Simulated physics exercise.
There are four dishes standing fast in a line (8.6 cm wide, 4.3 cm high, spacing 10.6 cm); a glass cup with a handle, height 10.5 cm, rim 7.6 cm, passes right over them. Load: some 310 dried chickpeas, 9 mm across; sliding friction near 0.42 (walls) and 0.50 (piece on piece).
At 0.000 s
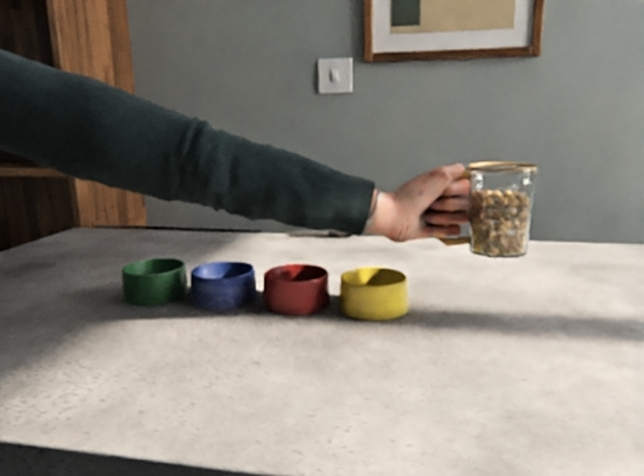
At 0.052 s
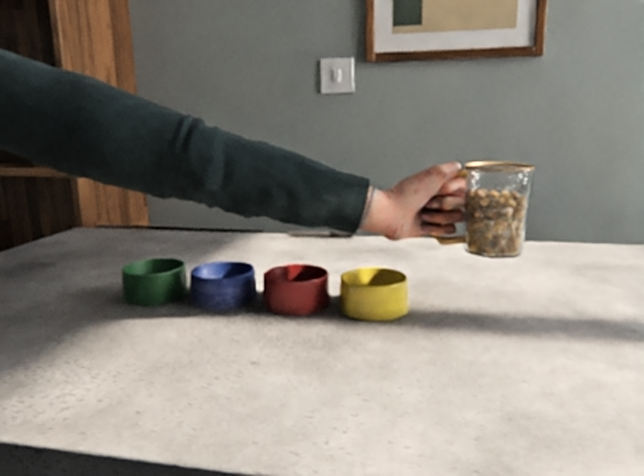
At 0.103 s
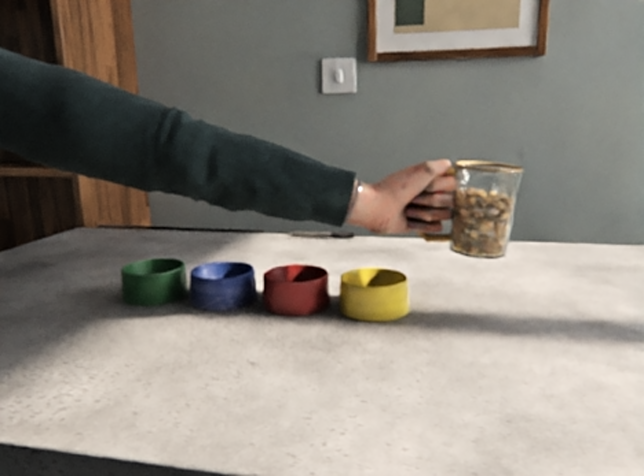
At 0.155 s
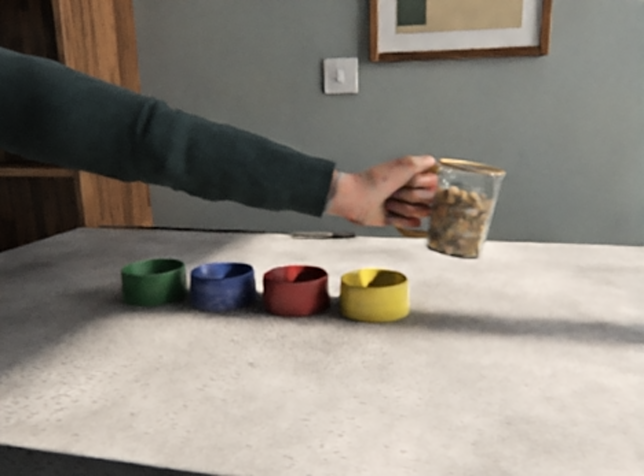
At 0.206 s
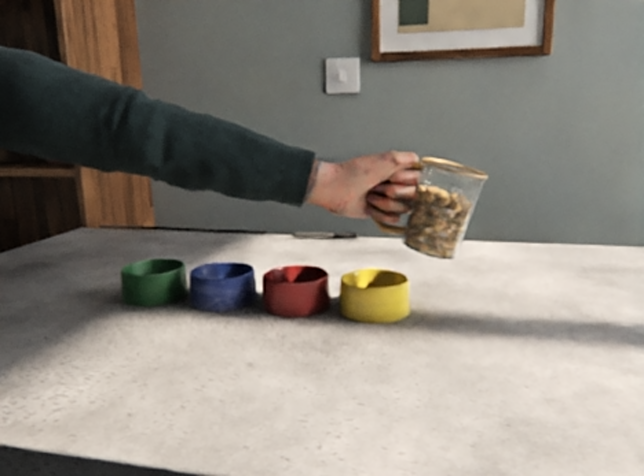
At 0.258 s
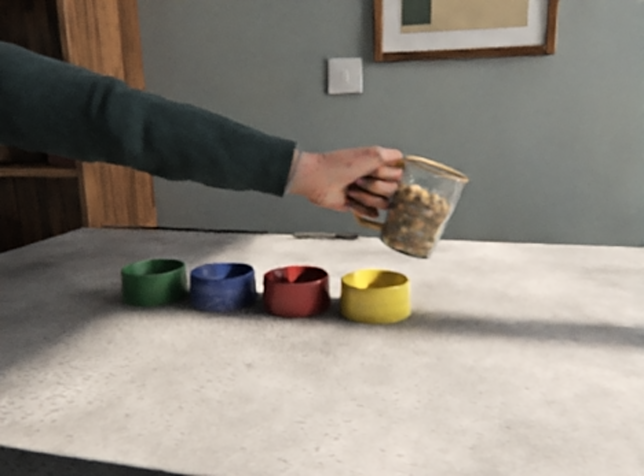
On a pale tabletop against a grey wall, green, blue, red and yellow dishes sit in a row while a hand in a dark green sleeve holds a glass cup of chickpeas, upright, to their right. The hand draws the cup leftward toward the yellow dish, steadily tilting it rightward.
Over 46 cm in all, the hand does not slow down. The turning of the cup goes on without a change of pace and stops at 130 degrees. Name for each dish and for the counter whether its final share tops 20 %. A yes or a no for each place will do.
As I see it, red: Share not greater than a fifth. Blue: Share greater than a fifth. Green: Share not greater than a fifth. Yellow: Share not greater than a fifth. Counter: Share greater than a fifth.
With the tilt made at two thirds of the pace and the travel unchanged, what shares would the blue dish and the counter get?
Blue 60, counter 40.
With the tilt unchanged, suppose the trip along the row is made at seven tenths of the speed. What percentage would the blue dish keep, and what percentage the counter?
Then: Blue 60; counter 40.
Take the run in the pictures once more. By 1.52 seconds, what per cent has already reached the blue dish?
It works out to some 50 per cent.
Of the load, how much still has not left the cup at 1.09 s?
100 %.
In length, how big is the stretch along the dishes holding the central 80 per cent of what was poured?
8 cm, roughly.
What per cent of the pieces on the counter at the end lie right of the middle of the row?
The answer is some 0 per cent.
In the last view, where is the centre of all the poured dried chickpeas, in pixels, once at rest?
Centre at rest: Approx. (211, 293) px.
After 0.76 s, tilt 73 degrees; cup holds 100 %.
After 1.09 s, tilt 107 degrees; cup holds 100 %.
After 1.52 s, tilt 130 degrees; cup holds 5 %, blue 50 %.
In the end, at 2.2 s, red 0 %, blue 55 %, green 0 %, yellow 0 %, counter 45 %.
